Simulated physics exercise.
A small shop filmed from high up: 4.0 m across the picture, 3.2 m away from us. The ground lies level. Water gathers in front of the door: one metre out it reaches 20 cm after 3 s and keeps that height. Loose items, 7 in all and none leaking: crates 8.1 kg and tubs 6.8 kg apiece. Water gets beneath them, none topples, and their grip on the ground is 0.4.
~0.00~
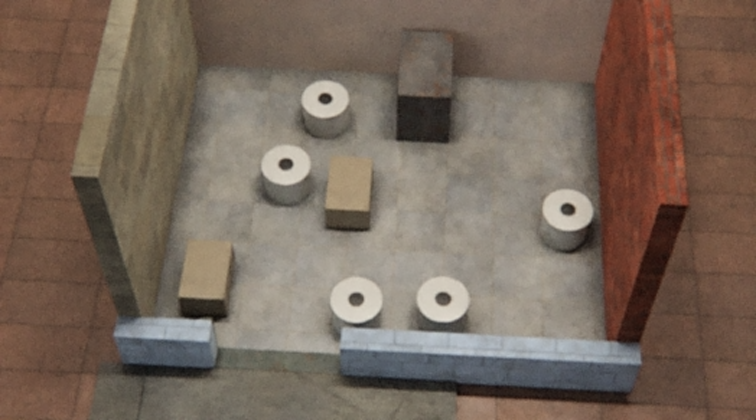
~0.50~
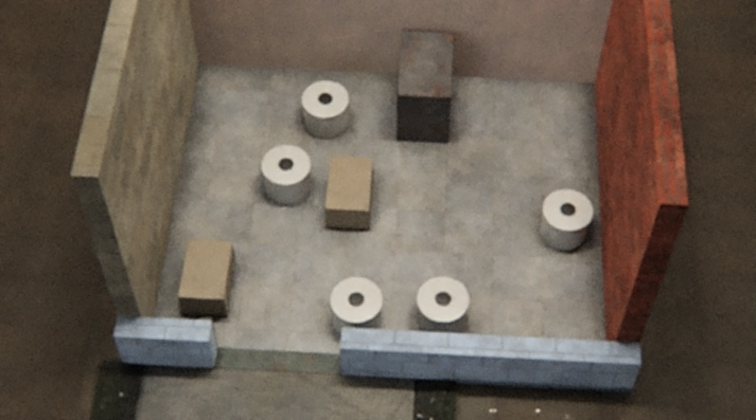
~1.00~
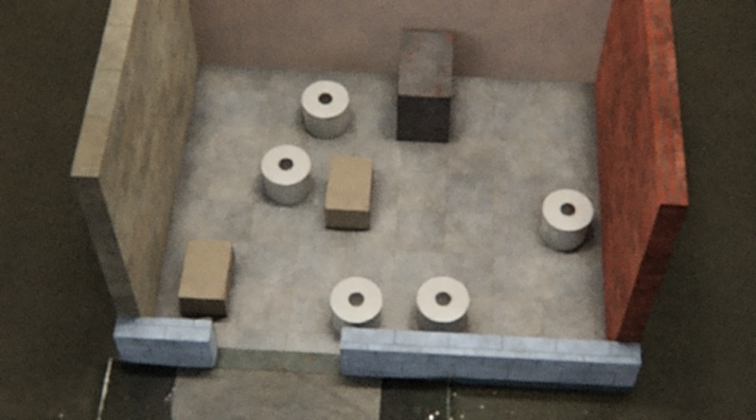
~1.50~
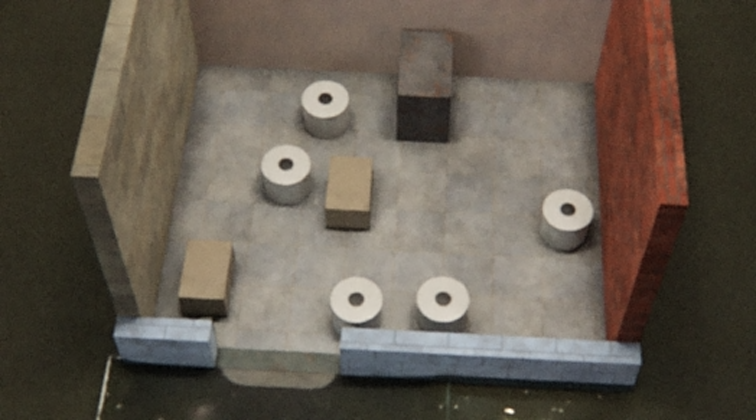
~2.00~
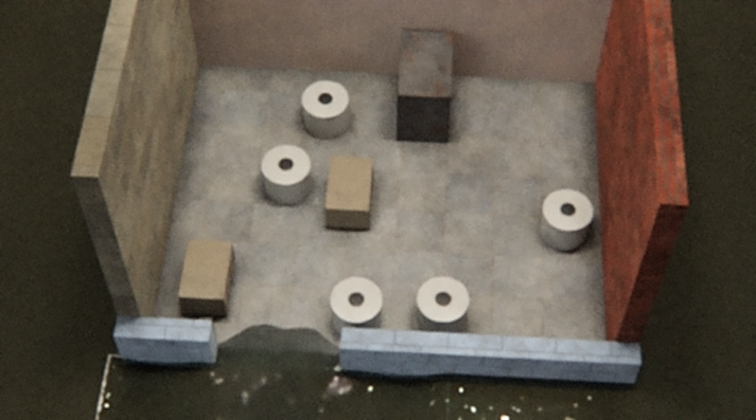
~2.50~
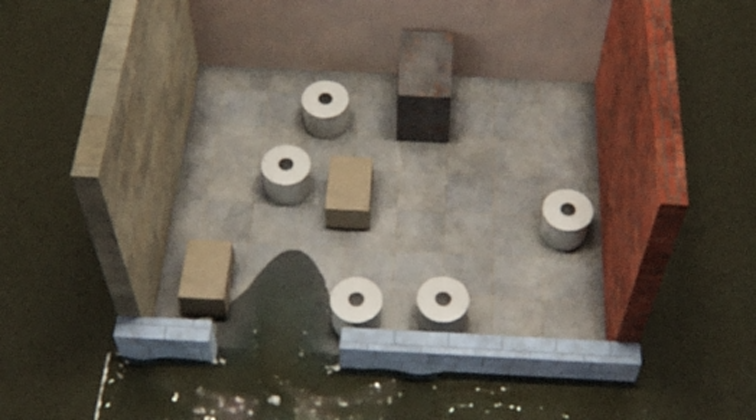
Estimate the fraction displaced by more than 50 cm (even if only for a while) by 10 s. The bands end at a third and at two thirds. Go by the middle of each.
That comes to from one to two thirds.
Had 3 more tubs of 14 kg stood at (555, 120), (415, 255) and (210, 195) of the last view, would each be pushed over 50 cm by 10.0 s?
In that order: Under, less, over.
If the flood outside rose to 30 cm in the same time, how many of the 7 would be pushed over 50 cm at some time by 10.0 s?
Then 5.
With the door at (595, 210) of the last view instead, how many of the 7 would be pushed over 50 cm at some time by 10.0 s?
In that case 5 of them.
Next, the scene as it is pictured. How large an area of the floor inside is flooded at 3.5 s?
Some 3.5 m2.
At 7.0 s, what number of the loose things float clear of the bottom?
I count 3.
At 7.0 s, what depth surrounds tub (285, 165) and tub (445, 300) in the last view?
Roughly 12 and 1 cm.
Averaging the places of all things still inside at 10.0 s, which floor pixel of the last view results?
Near (421, 242).
After 3.5 s 0 of 7 are over 50 cm from their spots; 0 afloat.
After 4.5 s 2 of 7 are over 50 cm from their spots; 0 afloat.
After 7.0 s 2 of 7 are over 50 cm from their spots; 3 afloat.
After 10.0 s 4 of 7 are over 50 cm from their spots, and 4 have been at some point; 5 afloat.
